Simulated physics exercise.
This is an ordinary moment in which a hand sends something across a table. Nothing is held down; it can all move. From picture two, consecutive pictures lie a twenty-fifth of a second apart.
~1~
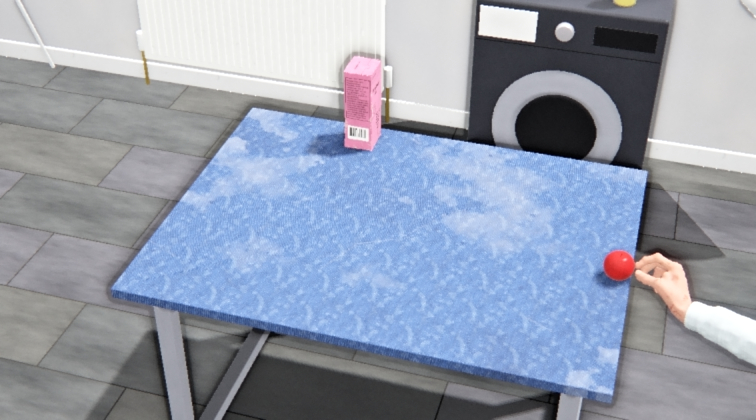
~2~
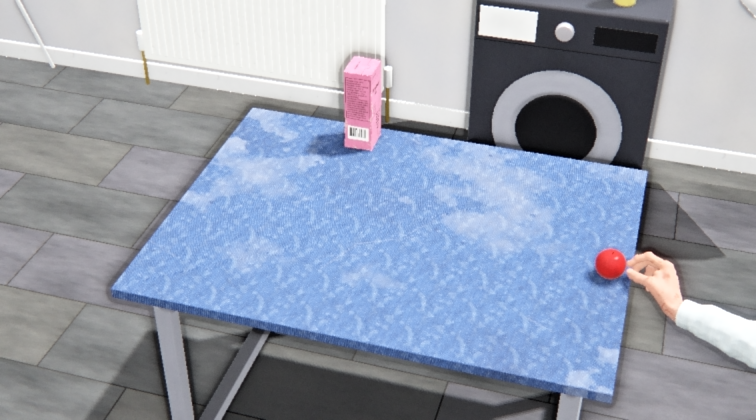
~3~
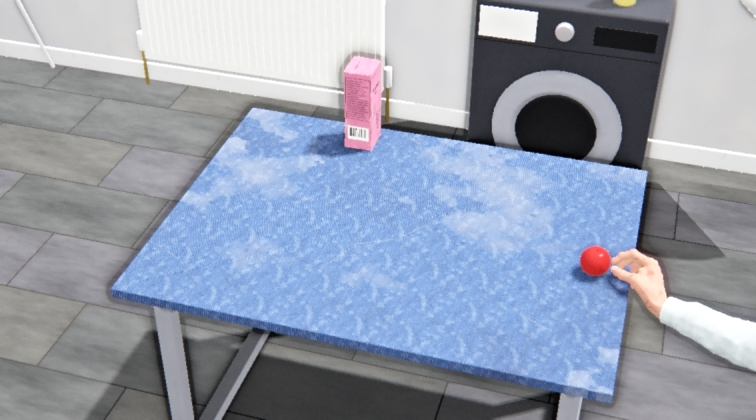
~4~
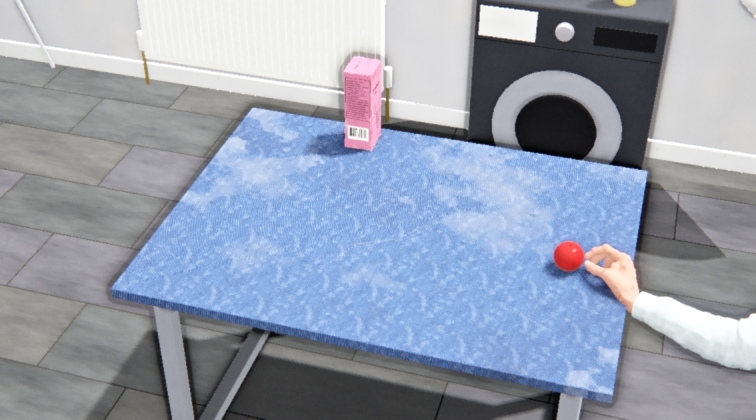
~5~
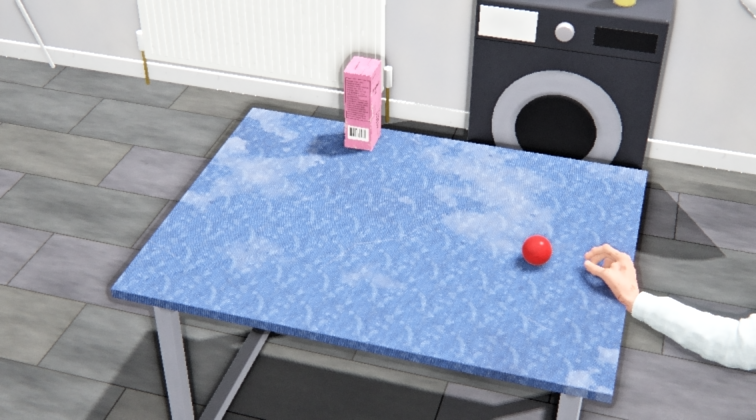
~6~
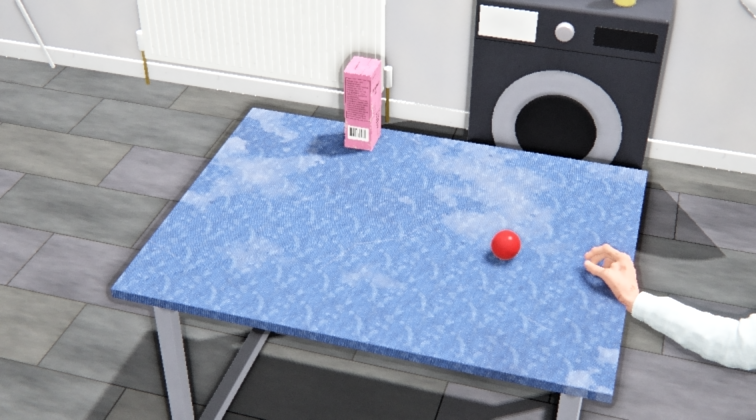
The footage shows a hand pushing a small red ball-shaped object, an apple, leftward from the right side of a blue table, then halting as the apple continues left alone, while a pink box stays still near the back edge.
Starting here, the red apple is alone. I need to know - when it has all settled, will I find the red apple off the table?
Yes, it will be off the table.
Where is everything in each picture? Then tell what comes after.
Under the hand; red apple (619, 265), in the first picture.
Under the hand; red apple (611, 264), in the second picture.
Under the hand; red apple (596, 261), in the third picture.
Red apple (569, 256), in the fourth picture.
Red apple (537, 250) displaced about its own width, in the fifth picture.
Red apple (506, 245) displaced well along, in the sixth picture.
Then, 0.40 s past the last view, red apple displaced well along near (237, 196).
Then, 0.80 s past the last view, red apple now off the table.
Finally, off the table, red apple.
